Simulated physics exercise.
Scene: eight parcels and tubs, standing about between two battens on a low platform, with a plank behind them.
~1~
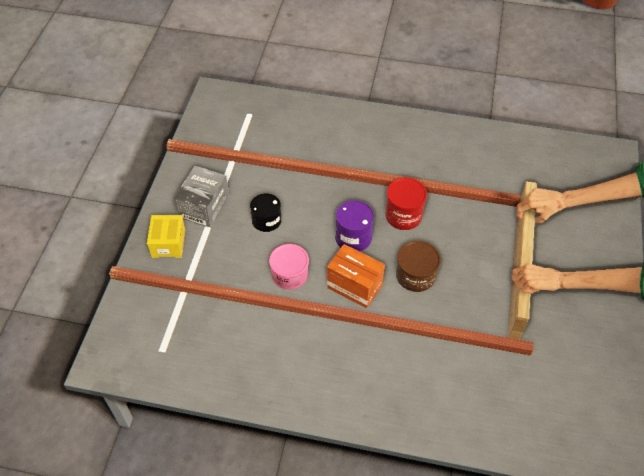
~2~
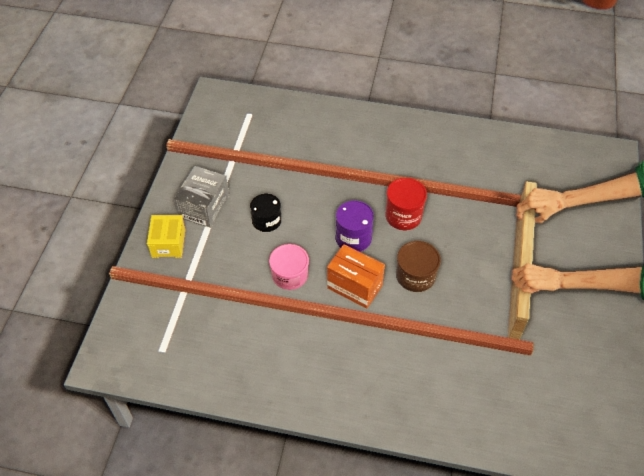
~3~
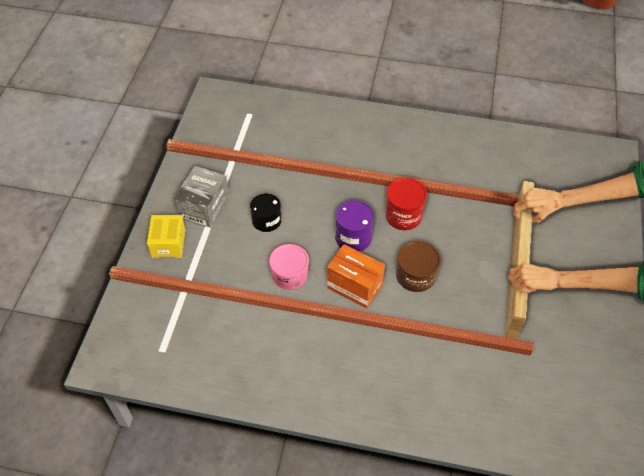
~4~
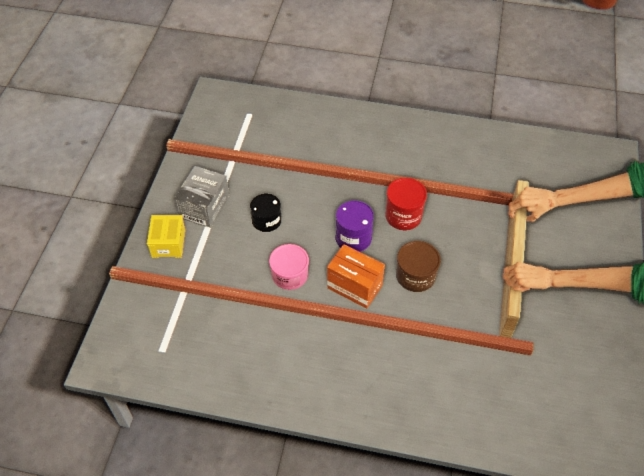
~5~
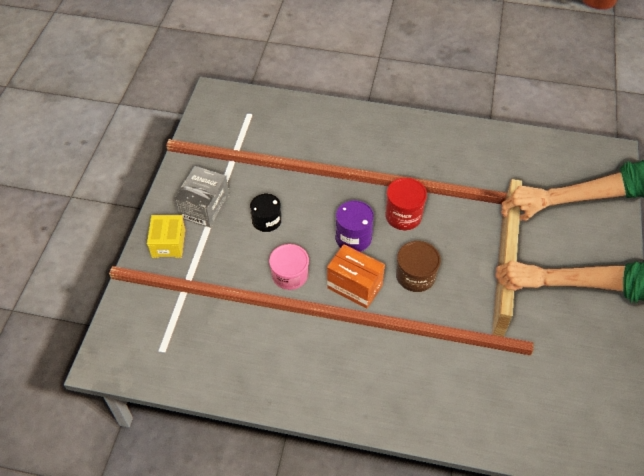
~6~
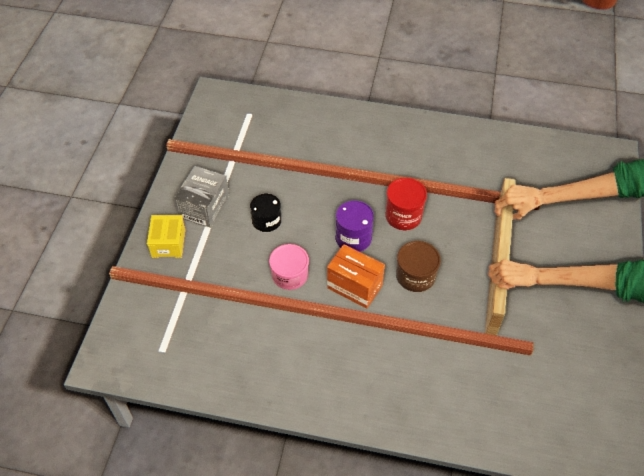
On a grey tabletop, two hands slide a wooden plank slightly left between battens, while eight boxes and tubs stay still.
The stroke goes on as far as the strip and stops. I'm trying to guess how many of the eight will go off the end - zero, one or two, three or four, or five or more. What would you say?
I would say one or two.
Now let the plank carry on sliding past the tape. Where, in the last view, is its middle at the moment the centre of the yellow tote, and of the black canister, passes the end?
Around (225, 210), then around (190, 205).
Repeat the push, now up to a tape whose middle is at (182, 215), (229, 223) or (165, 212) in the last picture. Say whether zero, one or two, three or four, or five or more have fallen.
Place one: Either three or four; place two: Zero; place three: Three to four.
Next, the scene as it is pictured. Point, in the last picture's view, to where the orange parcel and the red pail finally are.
Orange parcel: About (167, 257); red pail: About (205, 169).
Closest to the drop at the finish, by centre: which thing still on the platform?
That's the pink pail.
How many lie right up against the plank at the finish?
Well, it touches 4.
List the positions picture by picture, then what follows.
The first picture shows yellow tote (167, 237); grey box (203, 197); black canister (266, 213); plank (523, 259); tape (211, 219).
The second picture shows grey box (203, 197); red pail (405, 205).
The third picture shows black canister (266, 213); orange parcel (355, 277).
The fourth picture shows yellow tote (167, 237); brown pail (417, 267).
The fifth picture shows grey box (203, 197); pink pail (289, 267).
The sixth picture shows yellow tote (167, 237); grey box (203, 197); black canister (266, 213); plank (501, 255); tape (211, 219).
Soon after, none off yet; yellow tote at rest near (167, 237); grey box at rest near (203, 197); black canister at rest near (266, 213).
In the end, the number that fall off is one or two; gone, grey box and yellow tote.
